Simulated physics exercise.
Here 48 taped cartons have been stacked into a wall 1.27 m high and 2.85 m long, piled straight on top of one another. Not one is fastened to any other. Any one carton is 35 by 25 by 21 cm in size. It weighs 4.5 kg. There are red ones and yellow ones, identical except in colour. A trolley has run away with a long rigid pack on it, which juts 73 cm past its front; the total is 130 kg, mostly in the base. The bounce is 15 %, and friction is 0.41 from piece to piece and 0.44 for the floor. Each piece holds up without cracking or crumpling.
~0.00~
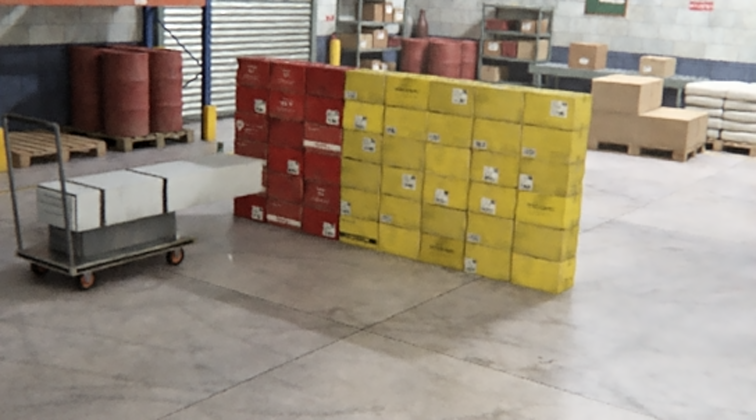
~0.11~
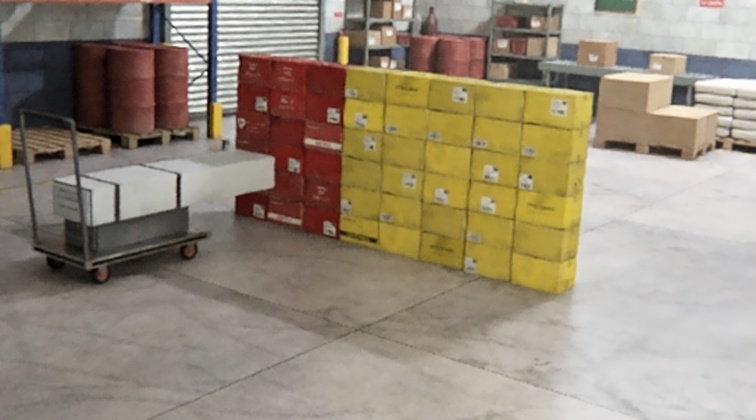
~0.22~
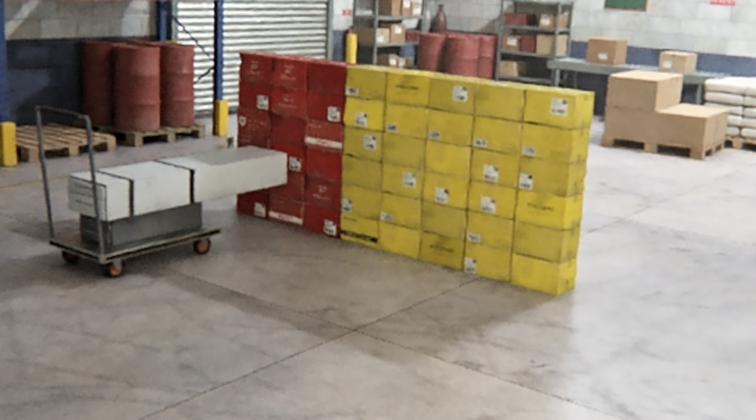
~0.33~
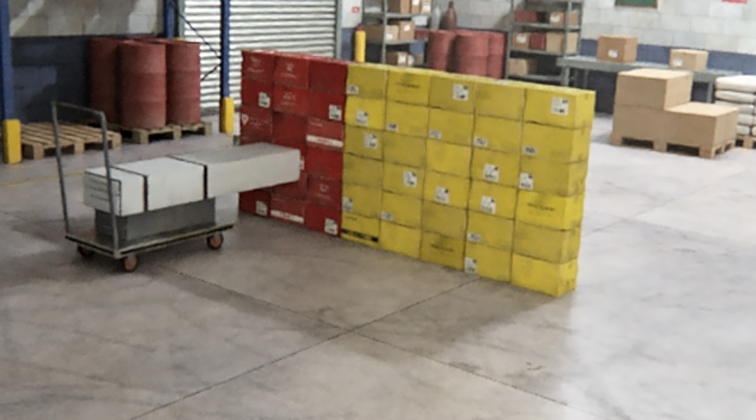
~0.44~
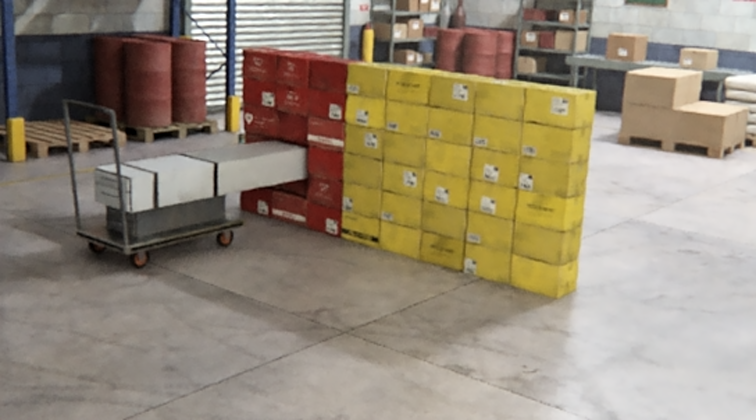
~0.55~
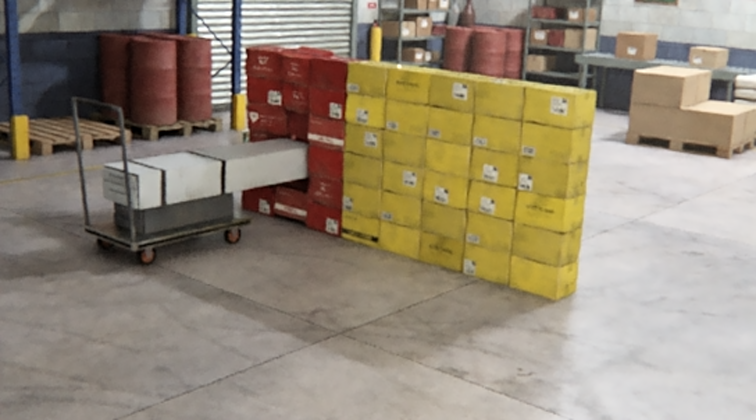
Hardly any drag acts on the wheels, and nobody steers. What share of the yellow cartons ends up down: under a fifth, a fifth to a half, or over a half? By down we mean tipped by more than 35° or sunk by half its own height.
Under a fifth.
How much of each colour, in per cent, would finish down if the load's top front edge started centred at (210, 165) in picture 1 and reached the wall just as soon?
Down at the end: Red 80 per cent, yellow 0 per cent.
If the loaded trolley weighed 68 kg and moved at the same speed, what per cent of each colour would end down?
Result: Red 60 and yellow 0 in a hundred.
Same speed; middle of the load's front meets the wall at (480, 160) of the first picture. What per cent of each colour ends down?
Red 0%, yellow 30%.
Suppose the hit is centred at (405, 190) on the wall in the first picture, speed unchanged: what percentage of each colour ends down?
The red ones would be 0 per cent down and the yellow ones 30 per cent.
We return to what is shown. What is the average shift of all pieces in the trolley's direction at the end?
It comes out to something like 20 centimetres.
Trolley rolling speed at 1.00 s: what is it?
Roughly 0.5 m/s.
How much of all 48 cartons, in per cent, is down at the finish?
I'd put it at about 20 percent.
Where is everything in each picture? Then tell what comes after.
In the first frame (pixels give the middle of a visible side; the camera moves round a little), load (257, 171) 37 cm short of the wall; top yellow carton (549, 111); top red carton (325, 82); none has stirred.
Load (269, 167) 24 cm short of the wall; top yellow carton (549, 110), in the second frame.
Load (282, 163) 11 cm short of the wall; top yellow carton (549, 109), in the third frame.
Load (294, 160) 18 mm into the wall's line; top yellow carton (550, 108); movement in 2 of them, in the fourth frame.
Load (305, 158) 12 cm into the wall's line; top yellow carton (550, 108); steepest lean 3°, the carton at (294, 127); movement in 9 of them, in the fifth frame.
Load 19 cm into the wall's line; top yellow carton (549, 108); top red carton (328, 74); steepest lean 12°, the carton at (303, 125); movement in 11 of them, in the sixth frame.
After 0.72 s, load 29 cm past the wall's line, still rolling; none of the 30 yellow cartons down (0 of 48 in all colours); top yellow carton unmoved.
After 1.00 s, load 43 cm past the wall's line, still rolling; none of the 30 yellow cartons down (5 of 48 in all colours); top yellow carton unmoved.
After 1.42 s, load 59 cm past the wall's line, still rolling; none of the 30 yellow cartons down (10 of 48 in all colours); top yellow carton unmoved.
After 1.84 s, load 70 cm past the wall's line, still rolling; none of the 30 yellow cartons down (10 of 48 in all colours); top yellow carton unmoved.
In the end (2.5 s), load 75 cm past the wall's line, stopped; none of the 30 yellow cartons down (10 of 48 in all colours); top yellow carton unmoved; top red carton unmoved. That is 0 per cent. From the last view, middles, top yellow carton near (560, 106), top red carton near (341, 73).
